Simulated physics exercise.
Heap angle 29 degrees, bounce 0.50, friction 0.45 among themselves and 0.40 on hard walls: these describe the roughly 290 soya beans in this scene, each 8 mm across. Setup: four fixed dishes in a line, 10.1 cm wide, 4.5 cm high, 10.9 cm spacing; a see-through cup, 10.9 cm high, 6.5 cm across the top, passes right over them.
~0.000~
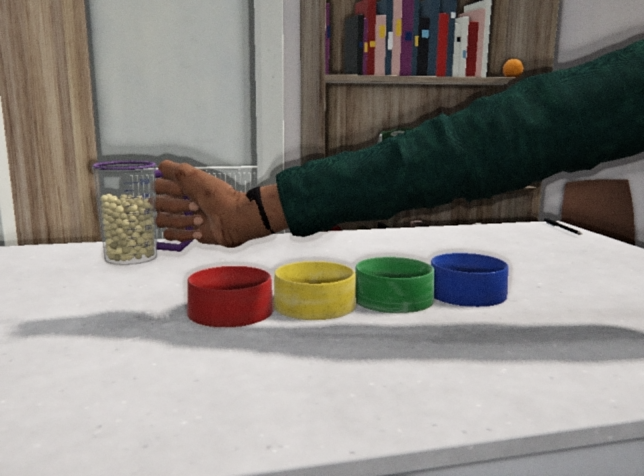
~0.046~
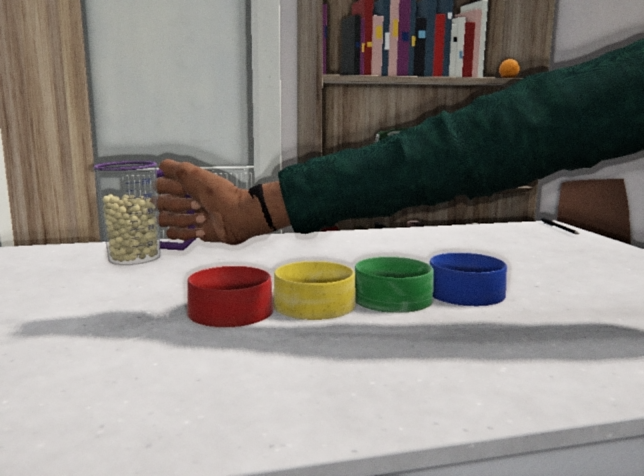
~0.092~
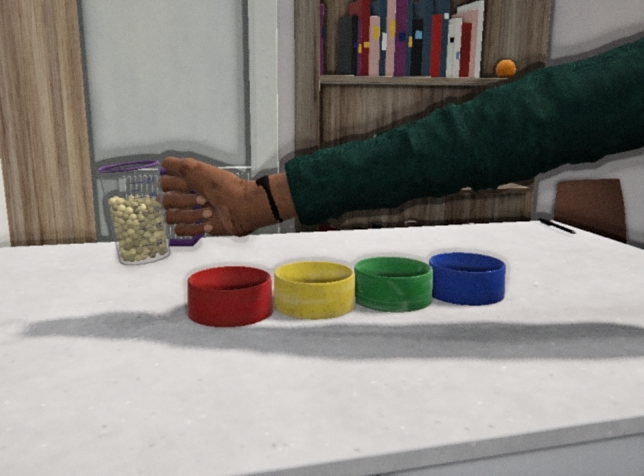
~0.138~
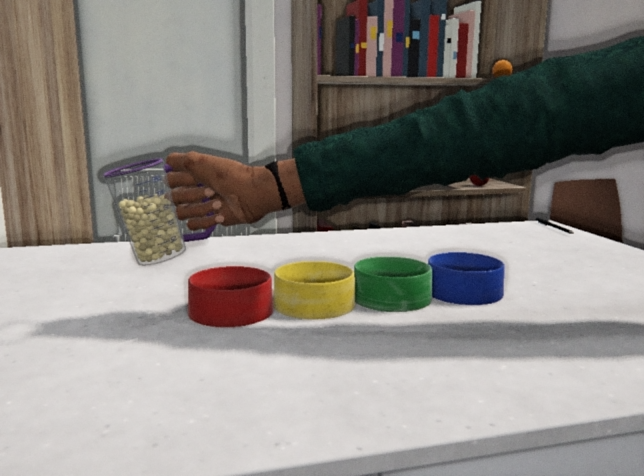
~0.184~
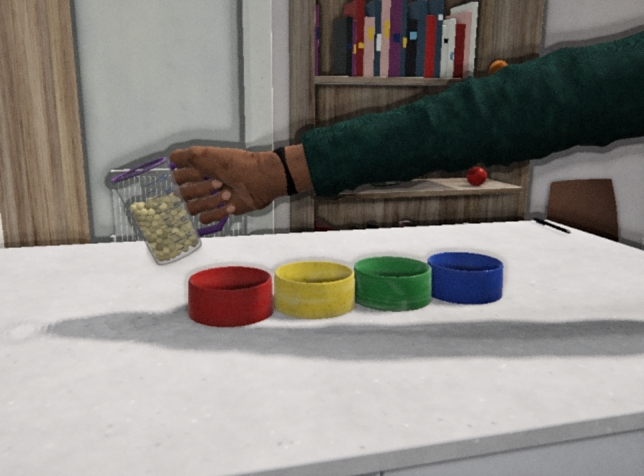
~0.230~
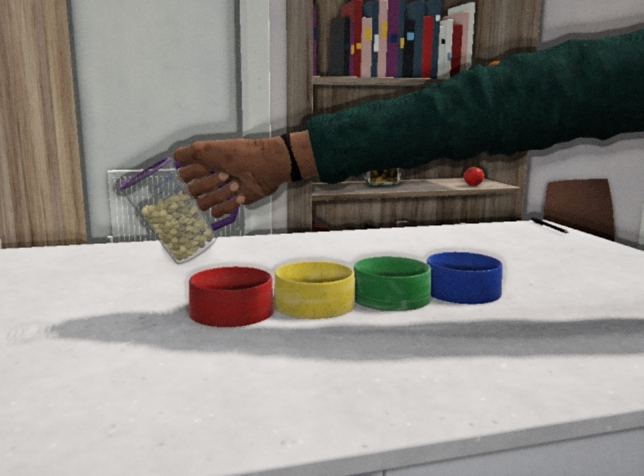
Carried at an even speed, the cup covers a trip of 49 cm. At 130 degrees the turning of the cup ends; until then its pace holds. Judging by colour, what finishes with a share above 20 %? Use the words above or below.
Red dish - above; blue dish - below; green dish - below; yellow dish - above; counter - below.
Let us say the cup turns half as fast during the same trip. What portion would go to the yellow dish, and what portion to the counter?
Result - yellow: 10; counter: 10.
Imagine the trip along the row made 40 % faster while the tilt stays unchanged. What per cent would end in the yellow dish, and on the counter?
The shares would then be yellow 60 and counter 10.
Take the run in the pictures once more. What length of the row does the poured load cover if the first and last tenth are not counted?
That stretch measures near 15 centimetres.
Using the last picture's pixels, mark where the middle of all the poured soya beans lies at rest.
About (291, 299).
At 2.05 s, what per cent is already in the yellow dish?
Roughly 55 %.
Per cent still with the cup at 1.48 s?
My estimate is about 0 per cent.
Then, at 0.98 s, tilt 130 degrees; cup holds 10 %, red 35 %, yellow 45 %.
Then, at 1.48 s, tilt 130 degrees; cup holds 0 %, red 35 %, yellow 55 %.
After 2.05 s, tilt 130 degrees; cup holds 0 %, red 35 %, yellow 55 %.
In the end, at 2.3 s, red 35 %, blue 0 %, green 0 %, yellow 55 %, counter 10 %.
